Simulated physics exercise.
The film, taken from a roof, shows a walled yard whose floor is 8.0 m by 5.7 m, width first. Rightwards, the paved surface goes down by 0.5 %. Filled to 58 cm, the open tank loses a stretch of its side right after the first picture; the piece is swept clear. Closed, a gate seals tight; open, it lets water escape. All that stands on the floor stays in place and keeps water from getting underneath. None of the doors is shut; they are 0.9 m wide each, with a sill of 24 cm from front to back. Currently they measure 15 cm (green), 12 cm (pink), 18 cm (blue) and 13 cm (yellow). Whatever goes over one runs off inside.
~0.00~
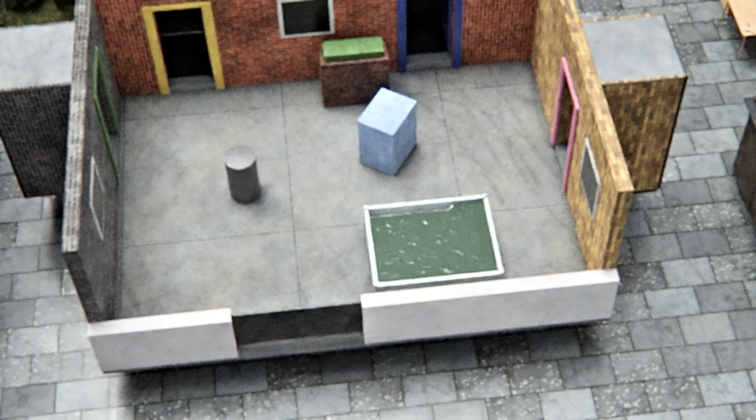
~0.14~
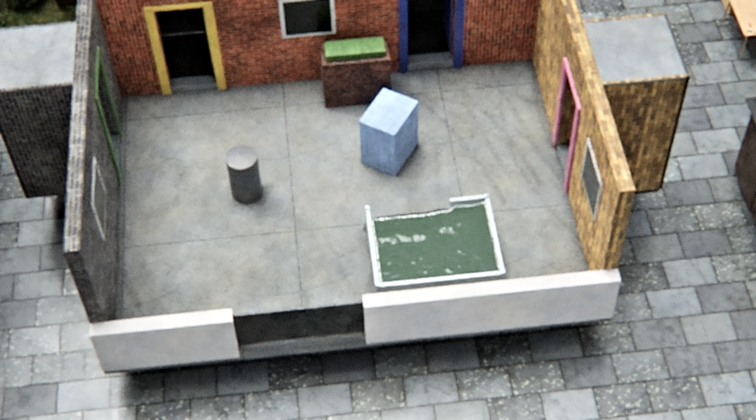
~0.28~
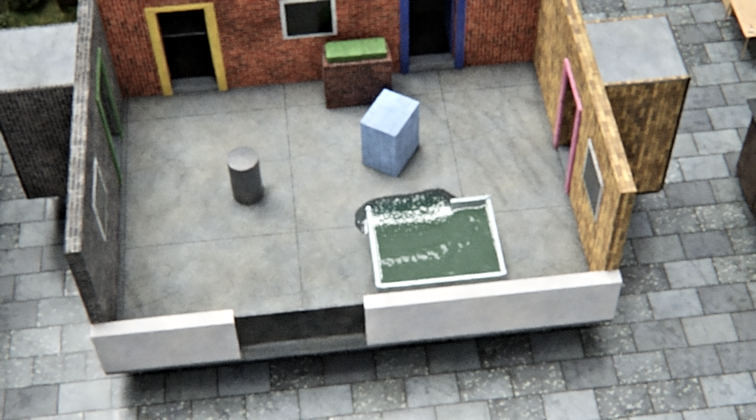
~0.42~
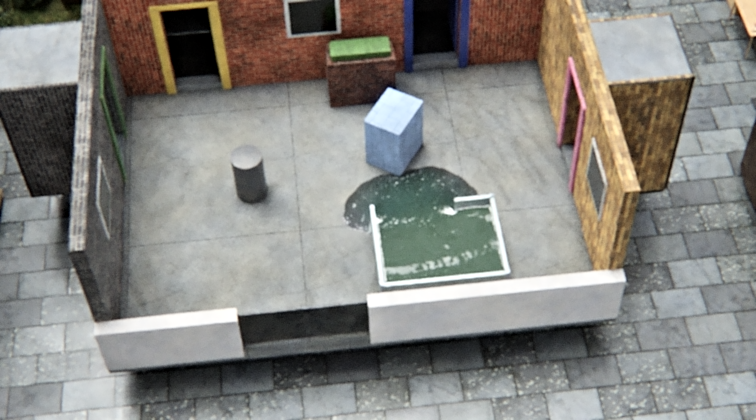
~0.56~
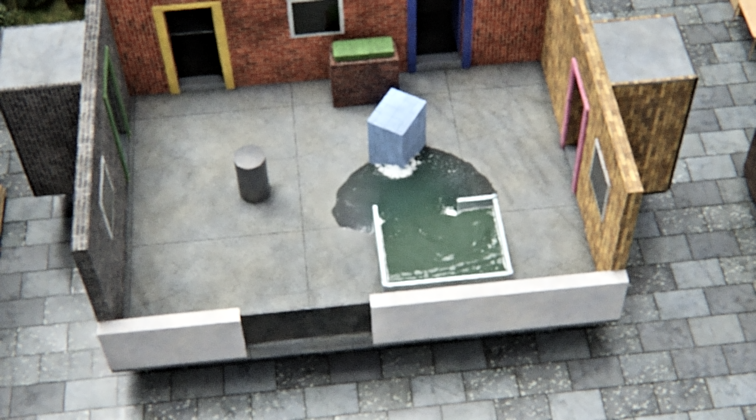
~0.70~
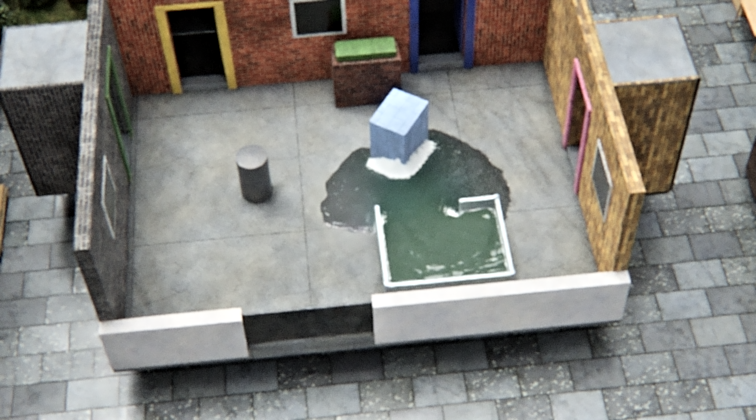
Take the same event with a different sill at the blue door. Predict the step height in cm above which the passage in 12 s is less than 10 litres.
About 8.5 cm of height.
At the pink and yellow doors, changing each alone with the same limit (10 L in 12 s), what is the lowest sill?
You'd want about 5.5 centimetres at pink and about 8.0 centimetres at yellow.
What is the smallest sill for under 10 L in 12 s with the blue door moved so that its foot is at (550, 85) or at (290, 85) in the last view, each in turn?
First place around 18 cm, second around 8.0 cm.
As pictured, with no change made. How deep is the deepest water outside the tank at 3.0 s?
About 22 cm at most.
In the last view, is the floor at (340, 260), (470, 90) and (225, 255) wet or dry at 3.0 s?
Listed order - unwetted, soaked through, unwetted.
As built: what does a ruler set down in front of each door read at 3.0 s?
Depths in cm: Green 1, pink 2, blue 9, yellow 11.
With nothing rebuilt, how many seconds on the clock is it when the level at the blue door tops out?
At about 2.2 s.
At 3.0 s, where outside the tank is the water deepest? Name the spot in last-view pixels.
Around (546, 84).
After 1.4 s water covers 20 % of the floor, deepest (36 cm) near (399, 178); 5 cm at the blue door, 0 litres in over its 18 cm sill.
After 3.0 s water covers 50 % of the floor, deepest (22 cm) near (546, 84); 9 cm at the blue door, 0 litres in over its 18 cm sill.
After 12.0 s water covers 100 % of the floor, deepest (9 cm) near (441, 317); 5 cm at the blue door, 0 litres in over its 18 cm sill.
At the blue door as built, the water arrived by 1.4 s and peaked near 11 cm at 2.2 s.
With a sill of 6.5 cm, 36 litres would have come in within the 12 s; with 10.5 cm, 3 litres. So under 10 litres takes about 8.5 cm.
